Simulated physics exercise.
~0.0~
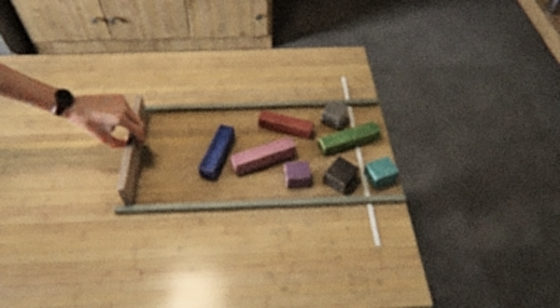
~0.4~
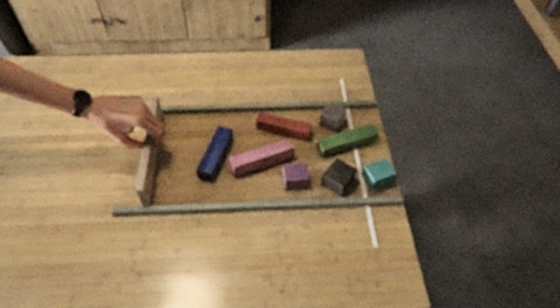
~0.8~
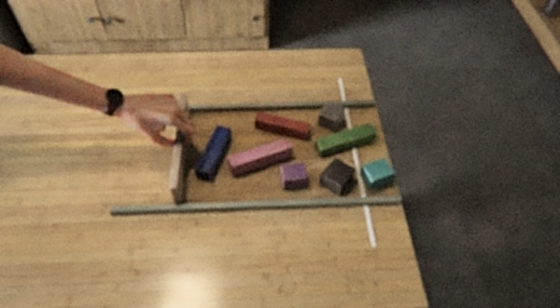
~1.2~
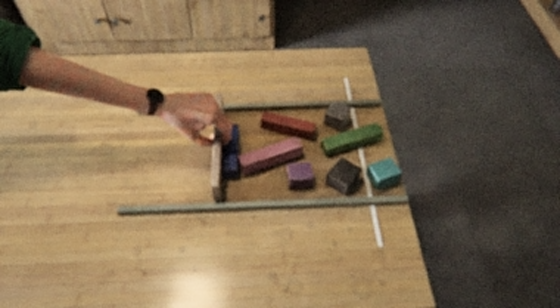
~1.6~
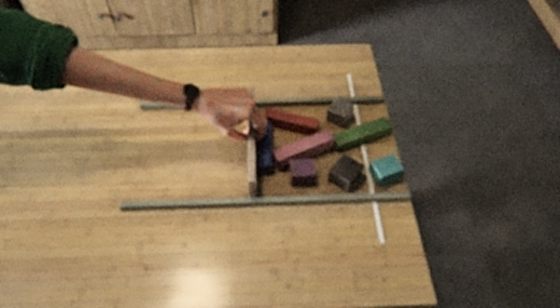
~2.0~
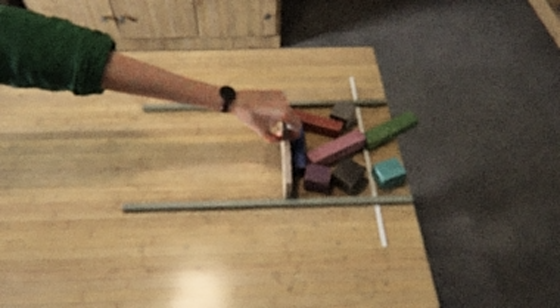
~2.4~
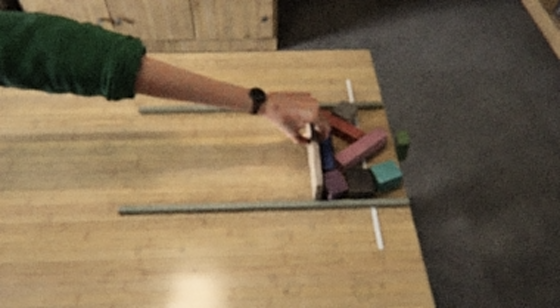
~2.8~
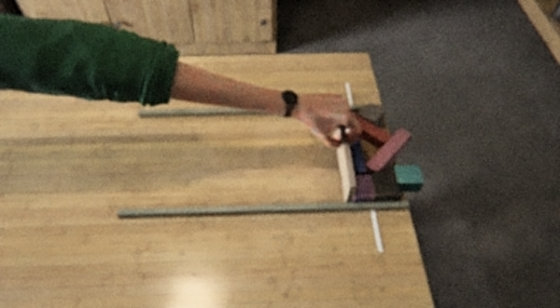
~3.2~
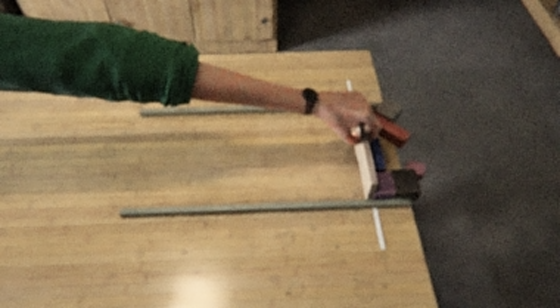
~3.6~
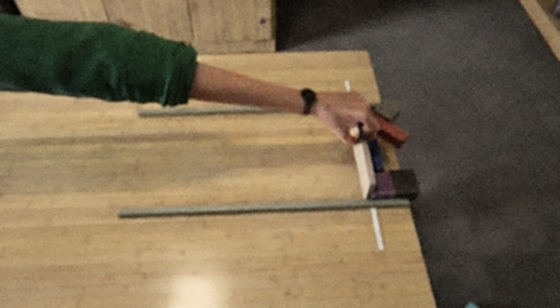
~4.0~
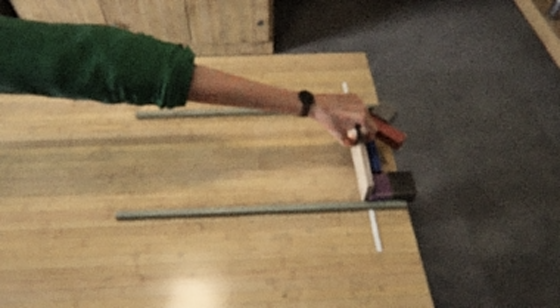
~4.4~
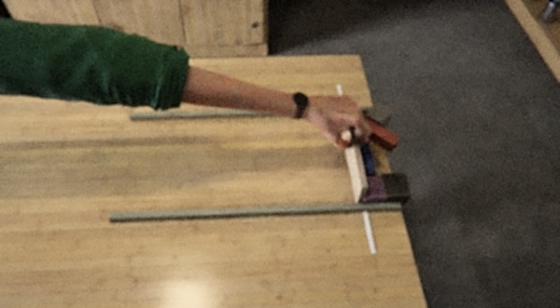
A hand pushes a board rightward, sweeping colored blocks together until several drop off the table.
